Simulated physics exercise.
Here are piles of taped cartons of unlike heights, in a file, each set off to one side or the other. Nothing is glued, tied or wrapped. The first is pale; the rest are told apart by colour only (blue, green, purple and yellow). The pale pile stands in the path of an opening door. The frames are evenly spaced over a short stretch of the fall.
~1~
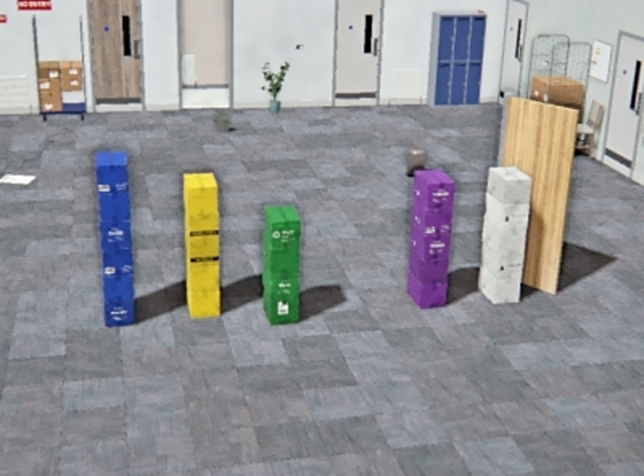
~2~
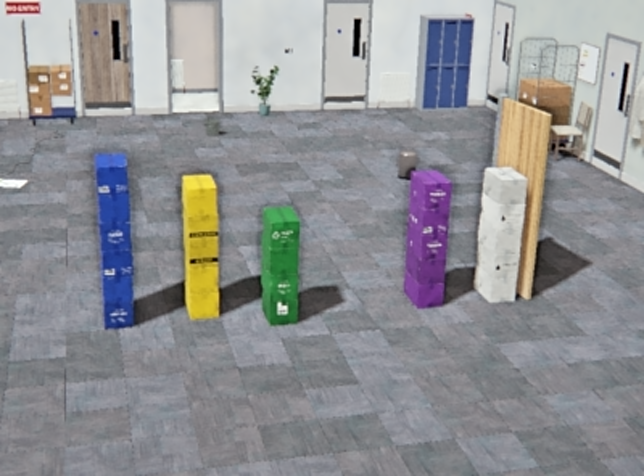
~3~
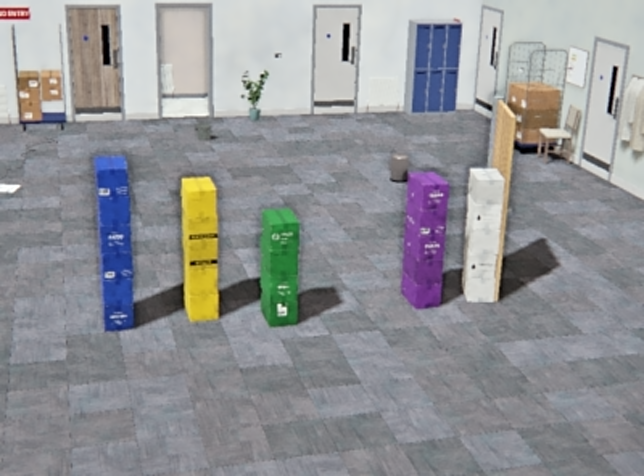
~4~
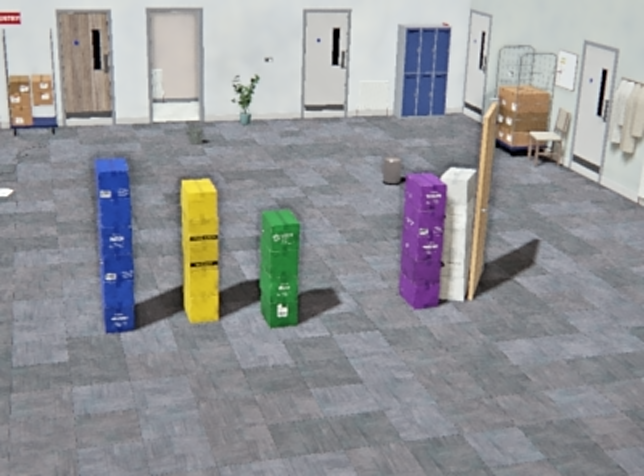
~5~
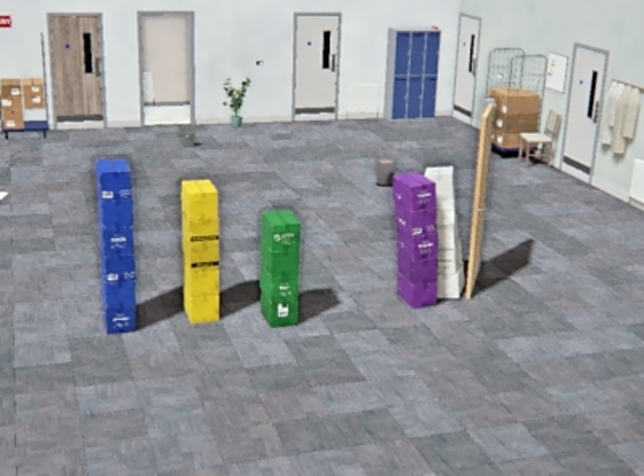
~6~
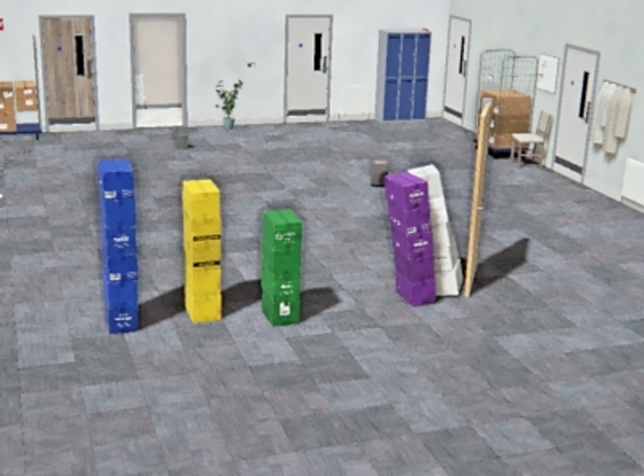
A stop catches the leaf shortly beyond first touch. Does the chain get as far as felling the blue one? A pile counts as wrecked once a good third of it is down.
It keeps nearly all its pieces up.
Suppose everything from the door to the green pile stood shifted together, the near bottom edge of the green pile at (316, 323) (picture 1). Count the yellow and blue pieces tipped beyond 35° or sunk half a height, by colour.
Pile by pile, yellow 0, blue 0.
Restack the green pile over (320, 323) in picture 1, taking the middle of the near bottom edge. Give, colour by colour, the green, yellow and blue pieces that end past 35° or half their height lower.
Pile by pile, green 4, yellow 0, blue 0.
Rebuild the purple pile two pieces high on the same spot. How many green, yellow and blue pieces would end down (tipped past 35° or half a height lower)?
By colour: Green 0, yellow 0, blue 0.
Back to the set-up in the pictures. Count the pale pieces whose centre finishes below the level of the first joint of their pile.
It comes to 5.
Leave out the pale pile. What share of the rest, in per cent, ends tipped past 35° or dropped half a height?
Near 25 in a hundred.
Just after the last frame, 0 of the pale pile down; none of the 6 blue cartons down (0 of 20 in all colours); top blue carton unmoved; top purple carton tilted clearly.
A moment on, 5 of the pale pile down; none of the 6 blue cartons down (5 of 20 in all colours); top blue carton unmoved; top purple carton tilted well over, half its height lower.
Further on, 5 of the pale pile down; none of the 6 blue cartons down (5 of 20 in all colours); top blue carton unmoved; top purple carton tilted steeply, some three heights lower.
Then, 5 of the pale pile down; none of the 6 blue cartons down (5 of 20 in all colours); top blue carton unmoved; top purple carton tilted steeply, some three heights lower.
When it is over, 5 of the pale pile down; none of the 6 blue cartons down (5 of 20 in all colours); top blue carton unmoved; top purple carton tilted steeply, some three heights lower. In pixels of the last frame, middles, top blue carton near (116, 179), top purple carton near (293, 276).
